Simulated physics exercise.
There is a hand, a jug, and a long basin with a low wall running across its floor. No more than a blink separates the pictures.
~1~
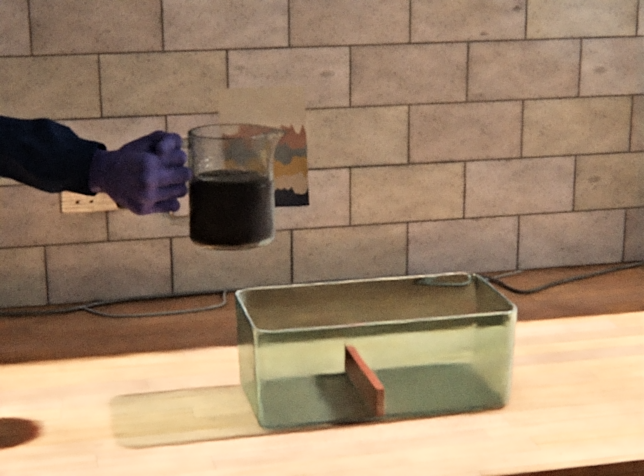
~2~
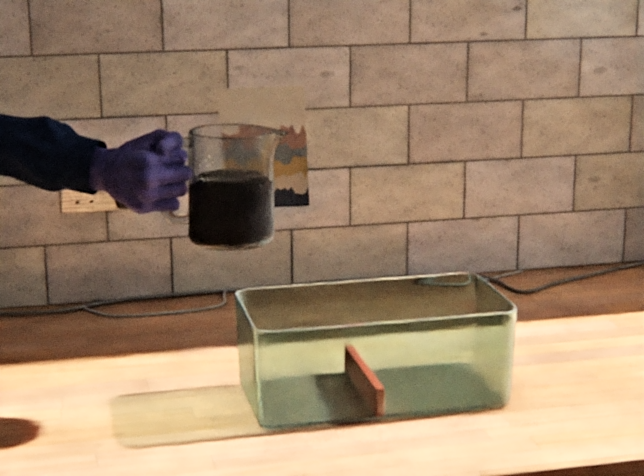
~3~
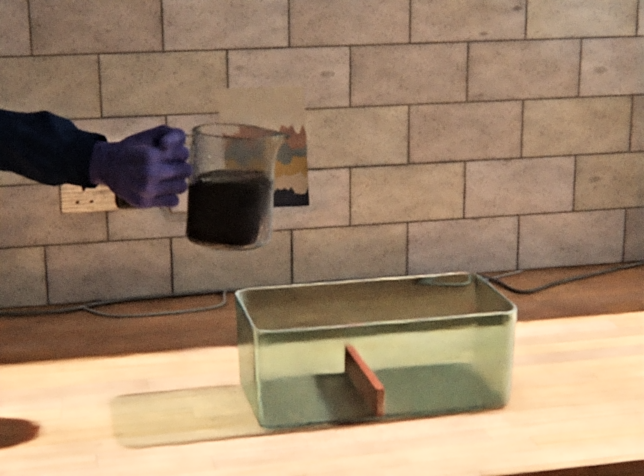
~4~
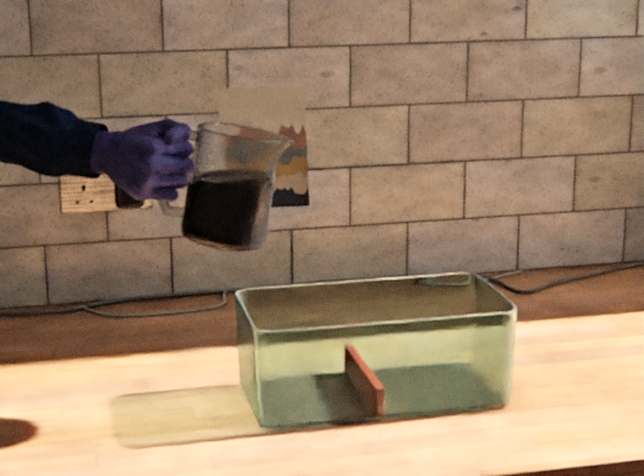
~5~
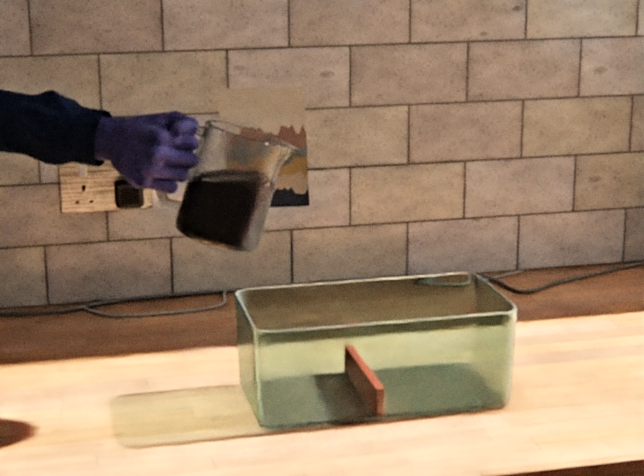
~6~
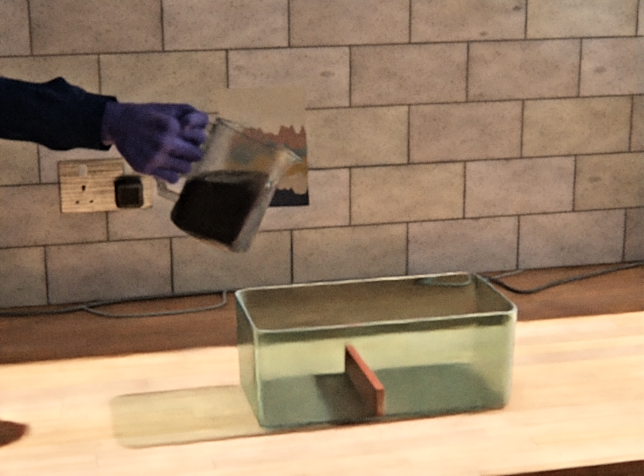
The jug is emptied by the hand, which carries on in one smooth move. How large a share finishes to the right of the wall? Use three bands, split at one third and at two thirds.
Under a third ends up there.
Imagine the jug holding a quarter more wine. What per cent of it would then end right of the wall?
Near 20 in a hundred.
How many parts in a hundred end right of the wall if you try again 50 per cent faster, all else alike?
About 10 %.
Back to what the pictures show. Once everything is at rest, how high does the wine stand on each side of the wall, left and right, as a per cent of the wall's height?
Left of the wall 60 %, right of the wall 0 %.
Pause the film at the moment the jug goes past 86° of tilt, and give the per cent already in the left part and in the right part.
The left part holds around 0 percent, the right part 0 percent.
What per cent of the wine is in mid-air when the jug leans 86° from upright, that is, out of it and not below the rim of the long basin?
Around 15 %.
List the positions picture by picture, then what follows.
Tilt 0°; pouring edge (287, 130); surface from (191, 179) to (269, 175); the long basin's rim runs from (245, 312) to (496, 292); the wall's top is at (364, 367), in the first frame.
Tilt 1°; pouring edge (288, 131); surface from (191, 179) to (269, 174), in the second frame.
Tilt 5°; pouring edge (291, 135); surface from (191, 179) to (269, 174), in the third frame.
Tilt 10°; pouring edge (295, 141); surface from (192, 179) to (270, 174), in the fourth frame.
Tilt 17°; pouring edge (300, 149); surface from (189, 182) to (272, 175), in the fifth frame.
Tilt 26°; pouring edge (304, 160); surface from (187, 186) to (275, 176), in the sixth frame.
A moment on, the jug is tipped on its side and 86 per cent is still to pour, 1 is left of the wall and 0 right of it.
Next, the jug is tipped right over and 27 per cent is still to pour, 48 is left of the wall and 2 right of it.
Then the jug is tipped right over and 3 per cent is still to pour, 81 is left of the wall and 6 right of it.
Later the jug is tipped right over and 0 per cent is still to pour, 87 is left of the wall and 10 right of it.
Finally, 87 per cent lies left of the wall, 10 right of it and 4 outside.
